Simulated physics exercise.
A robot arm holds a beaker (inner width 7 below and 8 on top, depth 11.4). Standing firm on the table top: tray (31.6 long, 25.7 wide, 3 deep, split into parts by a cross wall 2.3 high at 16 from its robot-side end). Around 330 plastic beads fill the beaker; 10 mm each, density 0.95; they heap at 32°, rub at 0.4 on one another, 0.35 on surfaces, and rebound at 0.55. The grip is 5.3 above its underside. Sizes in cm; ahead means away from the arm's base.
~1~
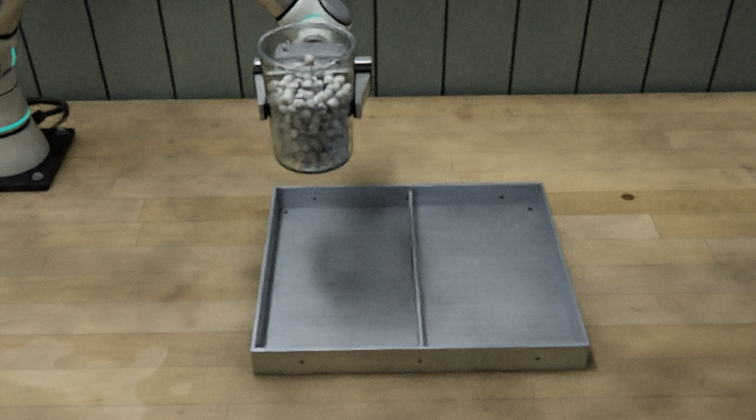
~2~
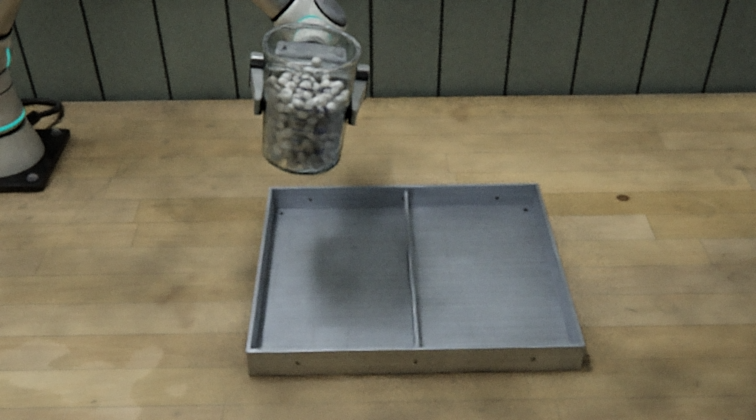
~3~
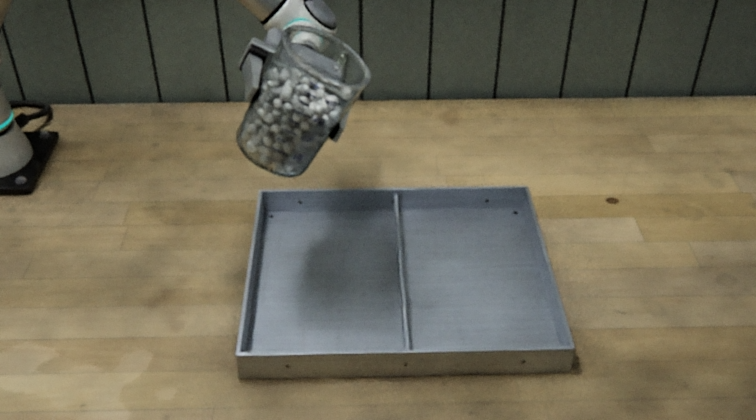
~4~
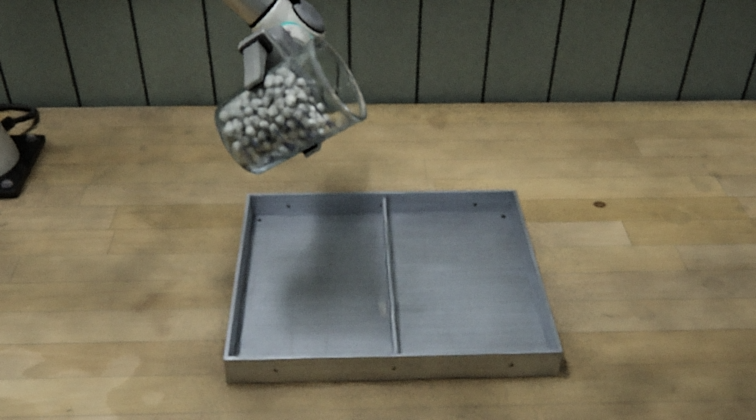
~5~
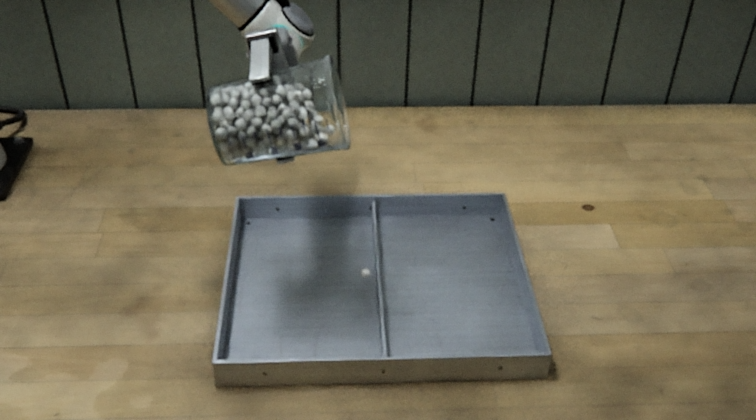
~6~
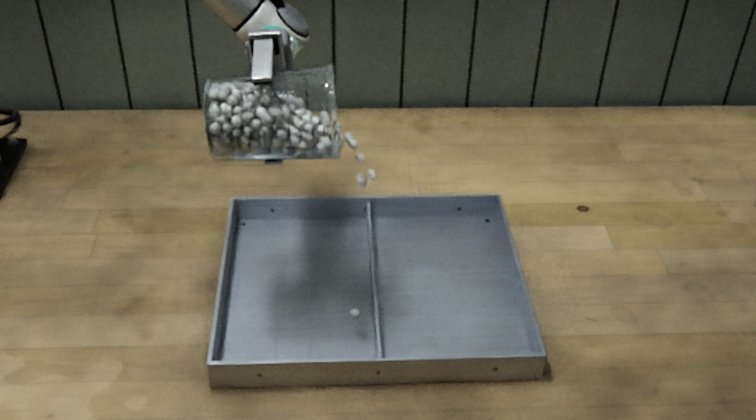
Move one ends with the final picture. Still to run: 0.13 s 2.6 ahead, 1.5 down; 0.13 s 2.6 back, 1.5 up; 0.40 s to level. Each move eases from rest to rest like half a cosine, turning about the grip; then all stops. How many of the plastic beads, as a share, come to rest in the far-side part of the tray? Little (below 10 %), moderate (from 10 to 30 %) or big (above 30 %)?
A moderate share, from 10 to 30 %, ends in the far-side part of the tray.
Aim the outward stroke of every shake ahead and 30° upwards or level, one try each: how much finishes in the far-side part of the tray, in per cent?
About 30 and 25 per cent.
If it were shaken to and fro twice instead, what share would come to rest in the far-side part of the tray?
In that case some 30 per cent.
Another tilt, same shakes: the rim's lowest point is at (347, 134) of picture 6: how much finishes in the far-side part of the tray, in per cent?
Some 0 per cent.
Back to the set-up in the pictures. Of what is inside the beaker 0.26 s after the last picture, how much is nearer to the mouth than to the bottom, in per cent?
Some 50 per cent.
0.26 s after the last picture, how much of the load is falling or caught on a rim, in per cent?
About 10 per cent.
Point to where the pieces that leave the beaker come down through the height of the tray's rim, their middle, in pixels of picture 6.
Near (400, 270).
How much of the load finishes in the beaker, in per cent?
About 80 per cent.
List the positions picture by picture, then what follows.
The first picture shows beaker middle at (310, 102), level; upper third of the load around (311, 94), from x 270 to 345, top at y 60; 334 in the beaker.
The second picture shows beaker middle at (307, 103), tilted 8° forward; upper third of the load around (305, 95), from x 270 to 345, top at y 65.
The third picture shows beaker middle at (298, 106), tilted 30° forward; upper third of the load around (292, 97), from x 245 to 345, top at y 70; 333 in the beaker, 1 in flight or on a rim.
The fourth picture shows beaker middle at (288, 111), tilted 56° forward; upper third of the load around (280, 99), from x 225 to 385, top at y 70; 333 in the beaker, 1 in the robot-side part.
The fifth picture shows beaker middle at (278, 115), tilted 78° forward; upper third of the load around (261, 101), from x 215 to 365, top at y 80; 333 in the beaker, 1 in flight or on a rim.
The sixth picture shows beaker middle at (273, 116), tilted 86° forward; upper third of the load around (246, 105), from x 215 to 370, top at y 85; 328 in the beaker, 1 in the robot-side part, 5 in flight or on a rim.
Then, 0.26 s after the last picture, tilted 86° forward, highest piece 24 above the table; 288 in the beaker, 12 in the far-side part, 2 in the robot-side part, 32 in flight or on a rim.
Then, 0.53 s after the last picture, tilted 21° forward, highest piece 27 above the table; 263 in the beaker, 54 in the far-side part, 14 in the robot-side part, 3 in flight or on a rim.
Then, 0.86 s after the last picture, level, highest piece 25 above the table; 263 in the beaker, 57 in the far-side part, 14 in the robot-side part.
Then, 1.91 s after the last picture, level, highest piece 25 above the table; 263 in the beaker, 57 in the far-side part, 14 in the robot-side part.
Final count, 263 in the beaker, 57 in the far-side part, 14 in the robot-side part. That is 17 % in the far-side part of the tray.
